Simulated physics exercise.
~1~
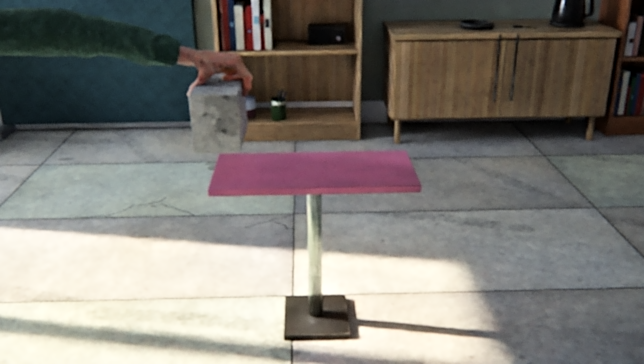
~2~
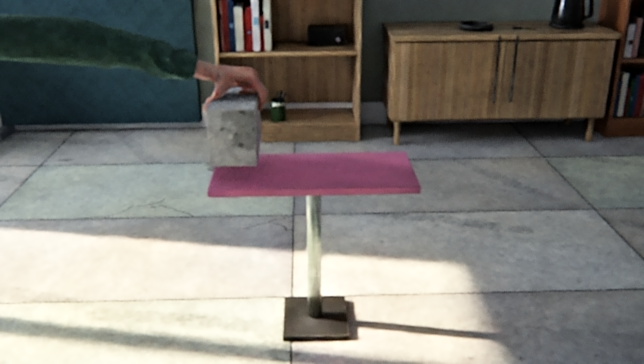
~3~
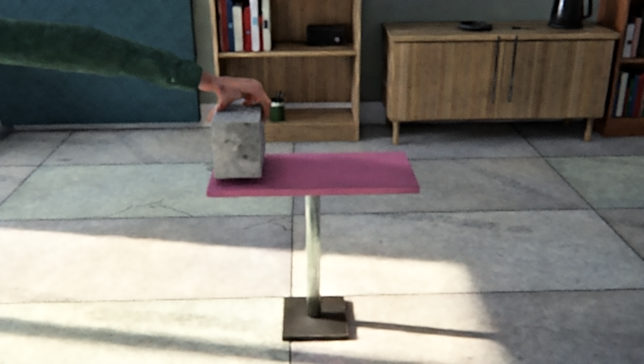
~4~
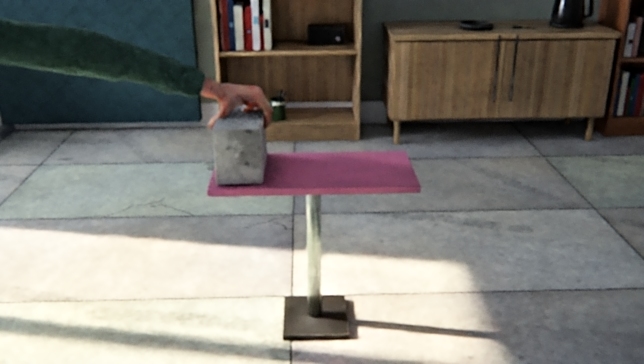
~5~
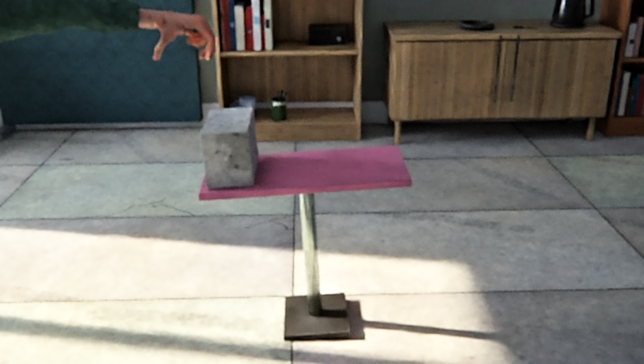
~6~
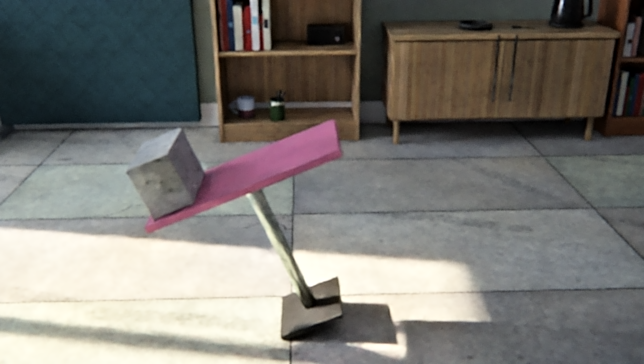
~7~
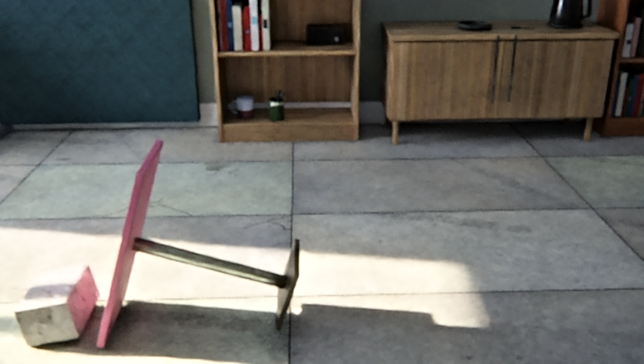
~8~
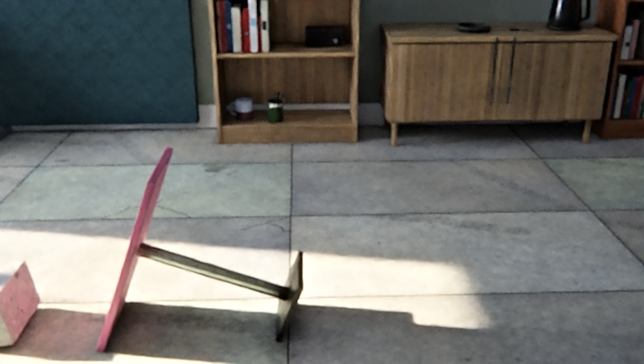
A hand in a dark green sleeve reaches in from the left, holding a grey block above a narrow-footed pink side table on a sunlit tiled floor, seen from a slightly swaying camera. Behind stand a wooden bookcase and a low wooden cabinet. The hand sets the block on the tabletop's left end, then lets go and draws back. The table leans left, slowly at first, then topples with the block. It comes to rest on its side, pink top steeply upended and foot raised on edge, while the block tumbles away to the left edge.
